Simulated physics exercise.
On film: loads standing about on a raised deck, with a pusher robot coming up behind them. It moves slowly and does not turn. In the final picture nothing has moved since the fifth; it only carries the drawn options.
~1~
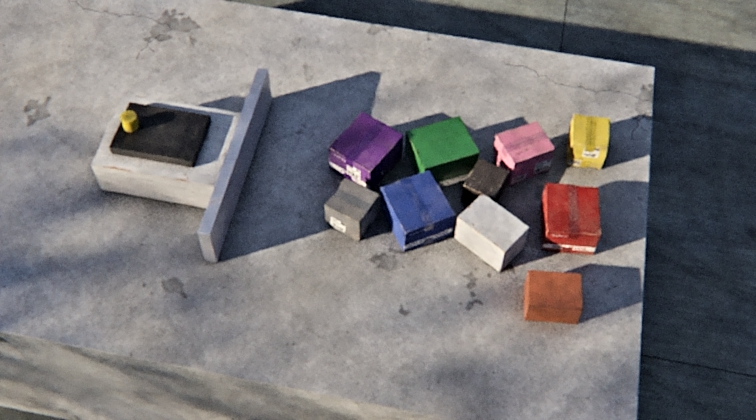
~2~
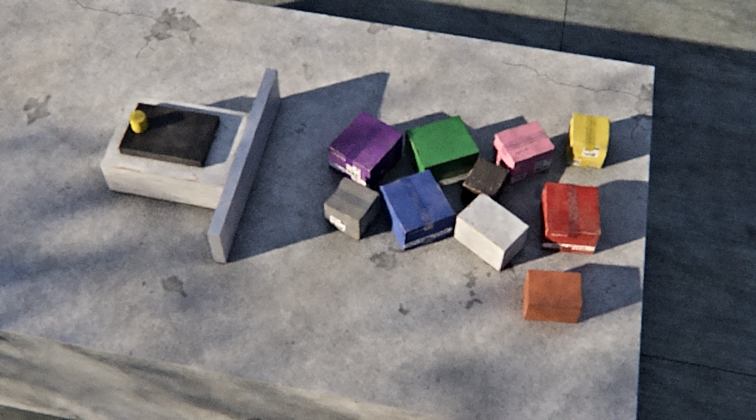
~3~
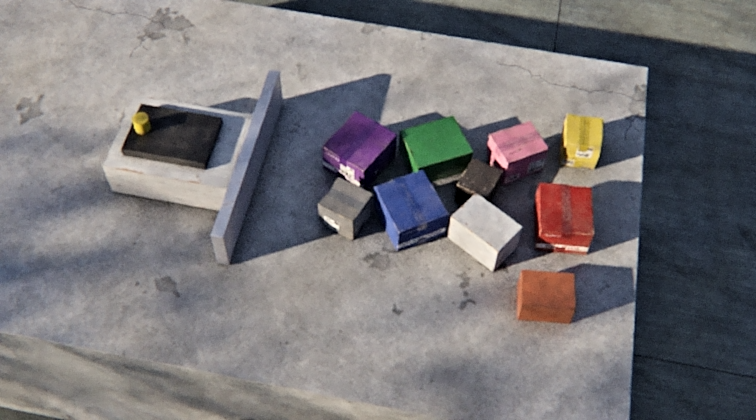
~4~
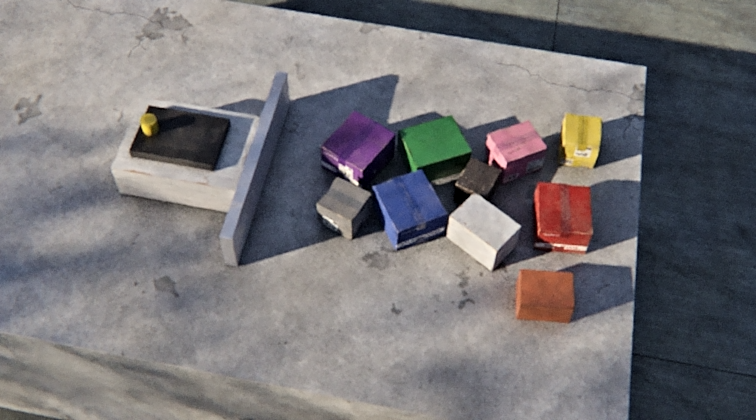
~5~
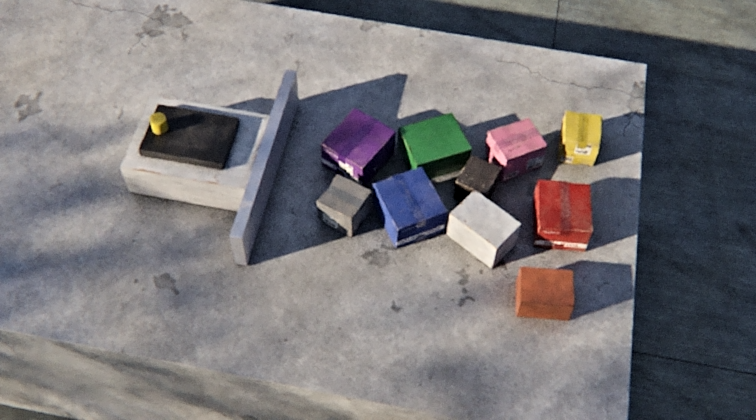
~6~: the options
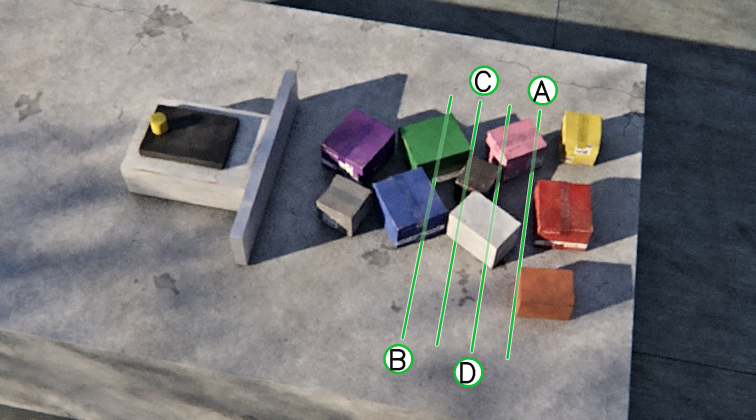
A pusher robot with a wide grey blade creeping right across a concrete deck towards a cluster of motionless coloured boxes.
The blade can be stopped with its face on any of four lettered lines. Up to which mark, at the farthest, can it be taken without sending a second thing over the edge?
Up to line D.
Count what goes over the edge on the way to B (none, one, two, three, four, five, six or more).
The count is none.
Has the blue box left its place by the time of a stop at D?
Yes.
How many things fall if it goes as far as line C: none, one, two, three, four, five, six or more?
By then, none.
On the marked copy, A at (525, 224); B at (429, 207); C at (461, 213); D at (492, 218).
Following D. Soon after the start, robot (277, 151); green crate (447, 144); grey parcel (366, 210).
Later, robot (358, 165); yellow parcel (613, 137); red box (579, 216).
In the end, robot (421, 176); pink parcel (638, 169); yellow parcel (636, 132); none fallen.
As for the rest, A drops four; B is within the limit but short; C is within the limit but short.
